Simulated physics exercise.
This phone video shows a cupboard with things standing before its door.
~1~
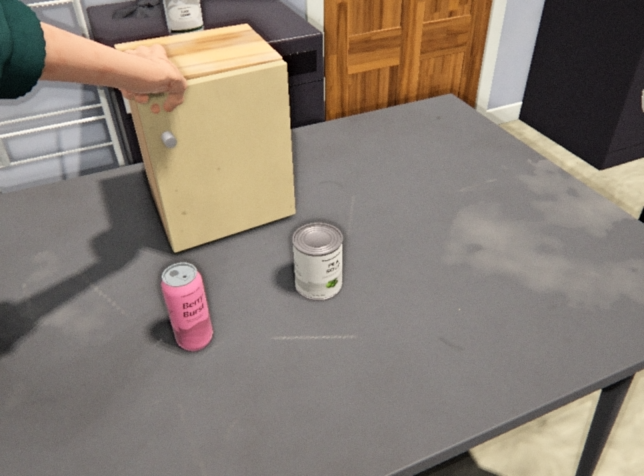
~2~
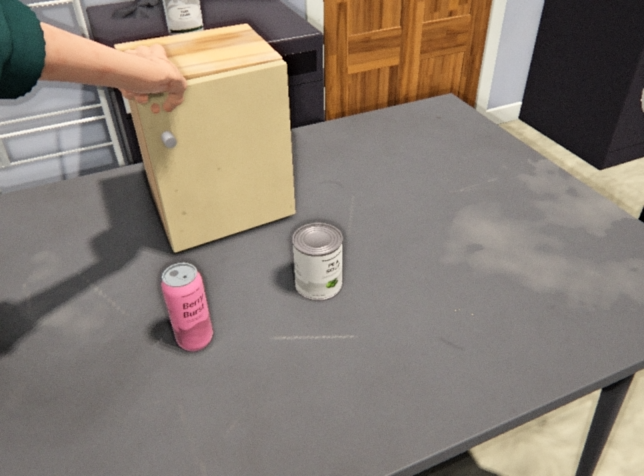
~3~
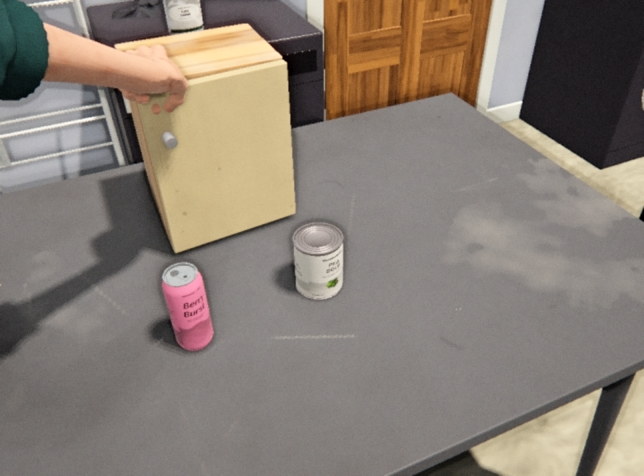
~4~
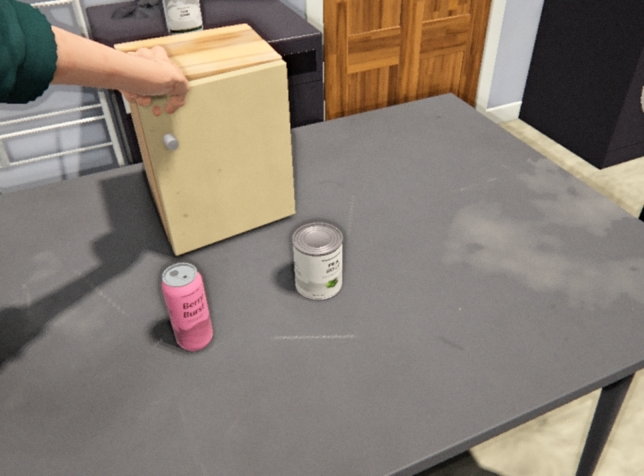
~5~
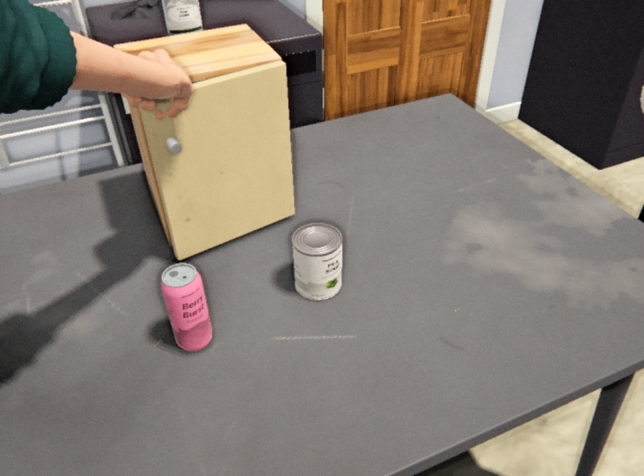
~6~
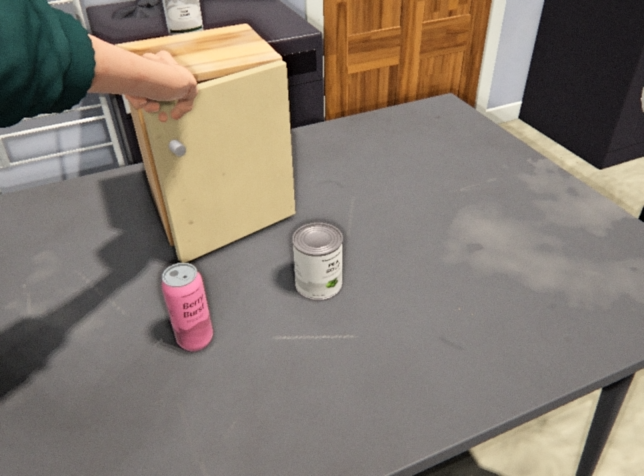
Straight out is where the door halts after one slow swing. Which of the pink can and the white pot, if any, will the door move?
Result: I expect the pink can will stay where it was; I expect the white pot will be moved off its spot.
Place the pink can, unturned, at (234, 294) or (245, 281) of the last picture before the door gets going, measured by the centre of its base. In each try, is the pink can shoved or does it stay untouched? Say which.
At the first spot it gets pushed, and at the second it gets pushed.
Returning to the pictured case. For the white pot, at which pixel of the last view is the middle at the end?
Somewhere around pixel (362, 255).
Then, 1.22 s later than the last frame, door 57° open; pink can at rest near (188, 310); white pot at rest near (318, 262).
Then, 1.78 s later than the last frame, door 77° open; pink can at rest near (188, 310); white pot shifted a little near (336, 260).
Then, 2.04 s later than the last frame, door 86° open; pink can at rest near (188, 310); white pot shifted about its own width near (355, 257).
When it is over, the pink can remains where it is, near (188, 310); the white pot is pushed along, near (362, 255).
